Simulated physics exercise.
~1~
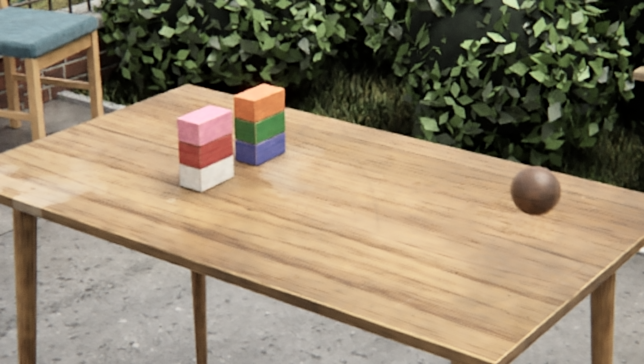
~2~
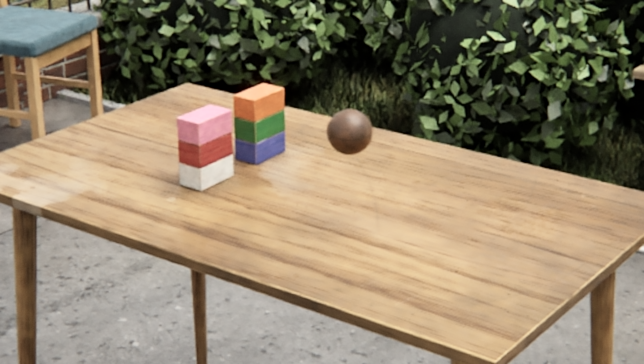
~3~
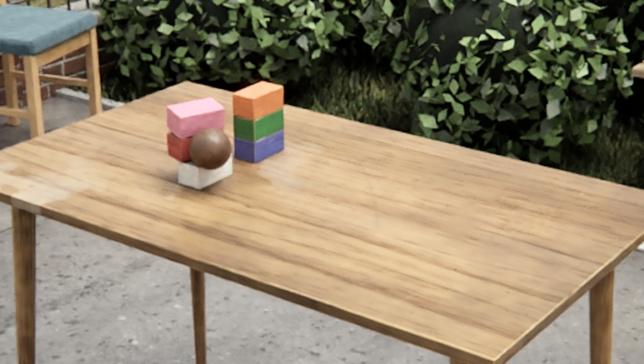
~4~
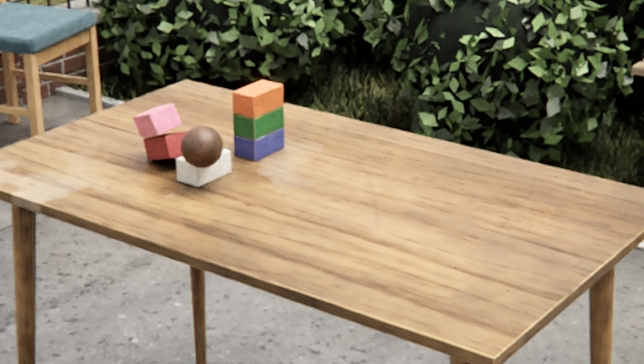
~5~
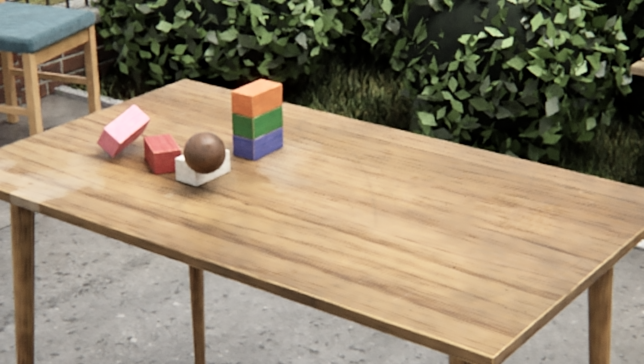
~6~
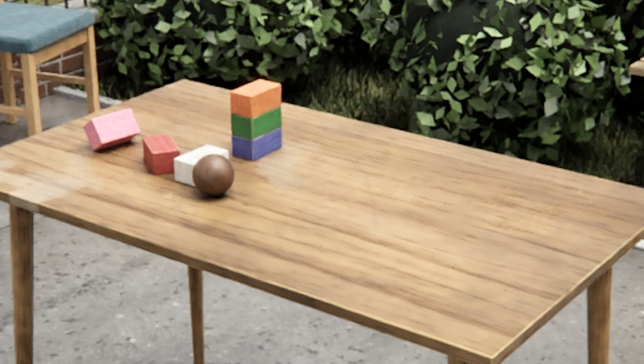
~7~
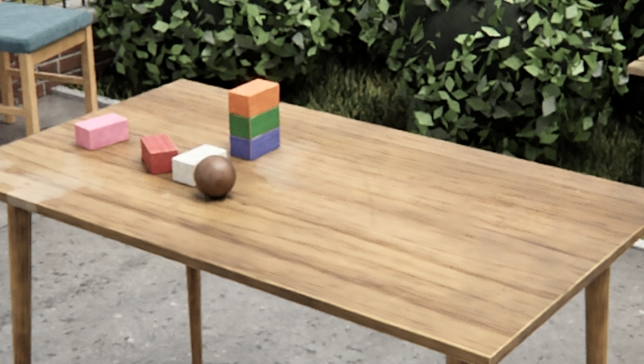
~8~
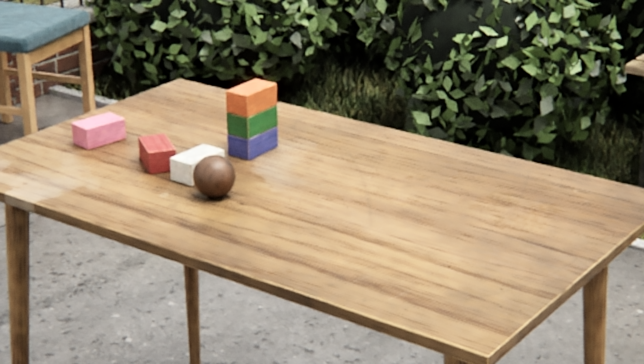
On a wooden table, a brown ball flew left into the nearer of two block stacks, knocking the pink and red blocks off the white one, then settled beside the white block while the orange, green and blue stack stayed standing.
